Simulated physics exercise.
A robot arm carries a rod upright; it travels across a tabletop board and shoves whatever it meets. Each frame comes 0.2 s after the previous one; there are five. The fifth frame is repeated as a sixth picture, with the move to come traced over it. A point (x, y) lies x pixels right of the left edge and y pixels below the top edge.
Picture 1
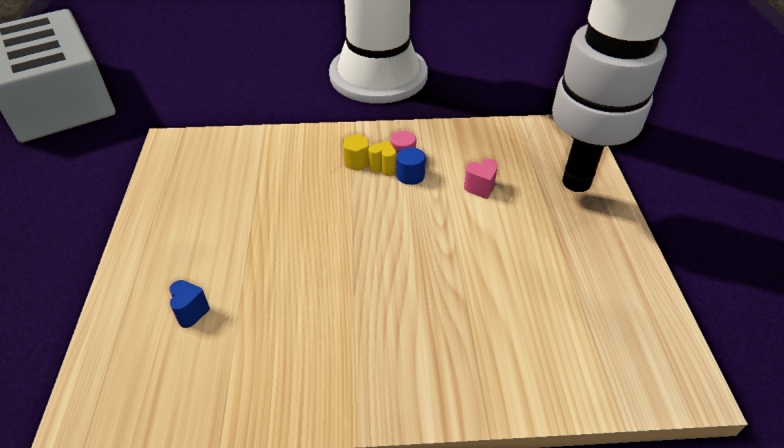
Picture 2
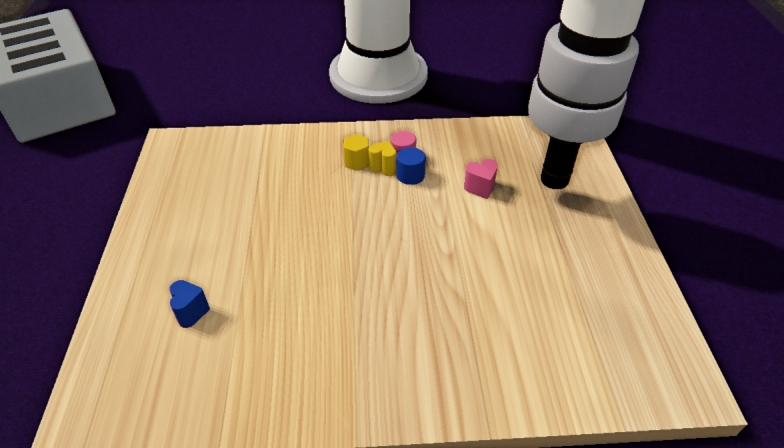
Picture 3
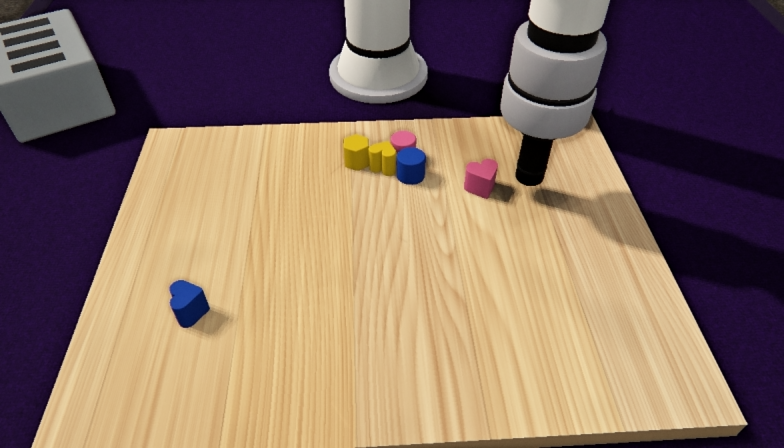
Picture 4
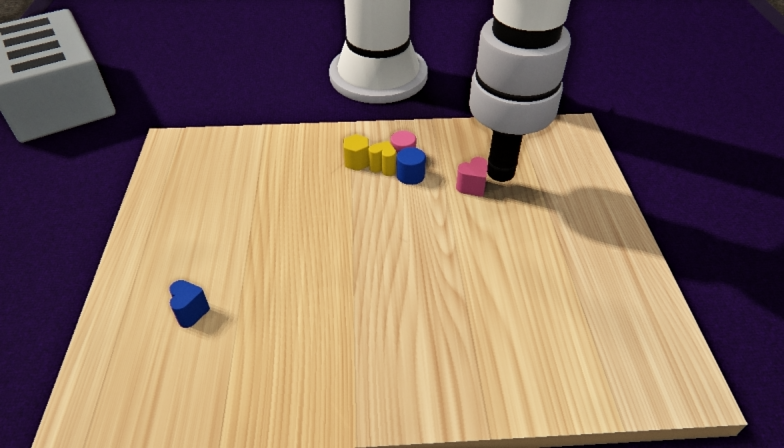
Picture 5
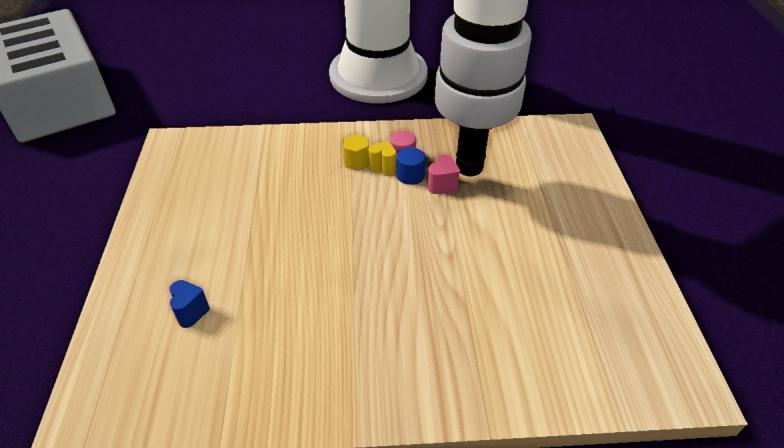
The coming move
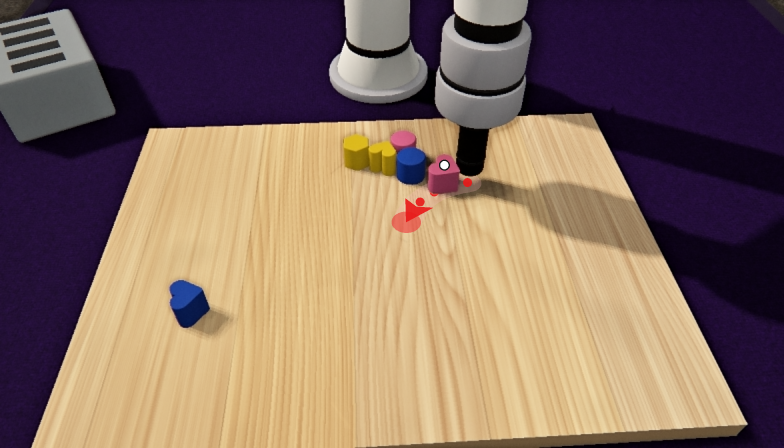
Robot arm moving left across a wooden board, its black rod pushing a pink heart-shaped block closer to a blue round block.
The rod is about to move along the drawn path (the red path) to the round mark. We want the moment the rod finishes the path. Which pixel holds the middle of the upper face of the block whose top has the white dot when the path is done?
The centre of its top face lies at (397, 173).
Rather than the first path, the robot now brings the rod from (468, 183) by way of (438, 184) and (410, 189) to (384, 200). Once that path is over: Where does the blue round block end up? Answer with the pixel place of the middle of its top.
I'd say the blue round block ends with its top centre at (386, 156).
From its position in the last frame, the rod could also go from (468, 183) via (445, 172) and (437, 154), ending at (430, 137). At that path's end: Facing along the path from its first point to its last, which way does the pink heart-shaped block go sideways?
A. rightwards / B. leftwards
Option B.
Path on the board, from (468, 183) by way of (441, 189) and (419, 203) to (406, 222); the dot is on the pink heart-shaped block.
The first path, step by step. One third of the way, rod at (441, 176); yellow hexagon at (349, 140); yellow heart-shaped block at (376, 145); blue round block at (402, 154); pink heart-shaped block at (414, 169), turned 30° clockwise.
Two thirds of the way, rod at (420, 189); yellow hexagon at (347, 140); yellow heart-shaped block at (374, 144); blue round block at (399, 154); pink heart-shaped block at (397, 173), turned 50° clockwise.
At the end, rod at (407, 208); yellow hexagon at (347, 140); yellow heart-shaped block at (374, 144); blue round block at (399, 154); pink heart-shaped block at (397, 173), turned 50° clockwise.
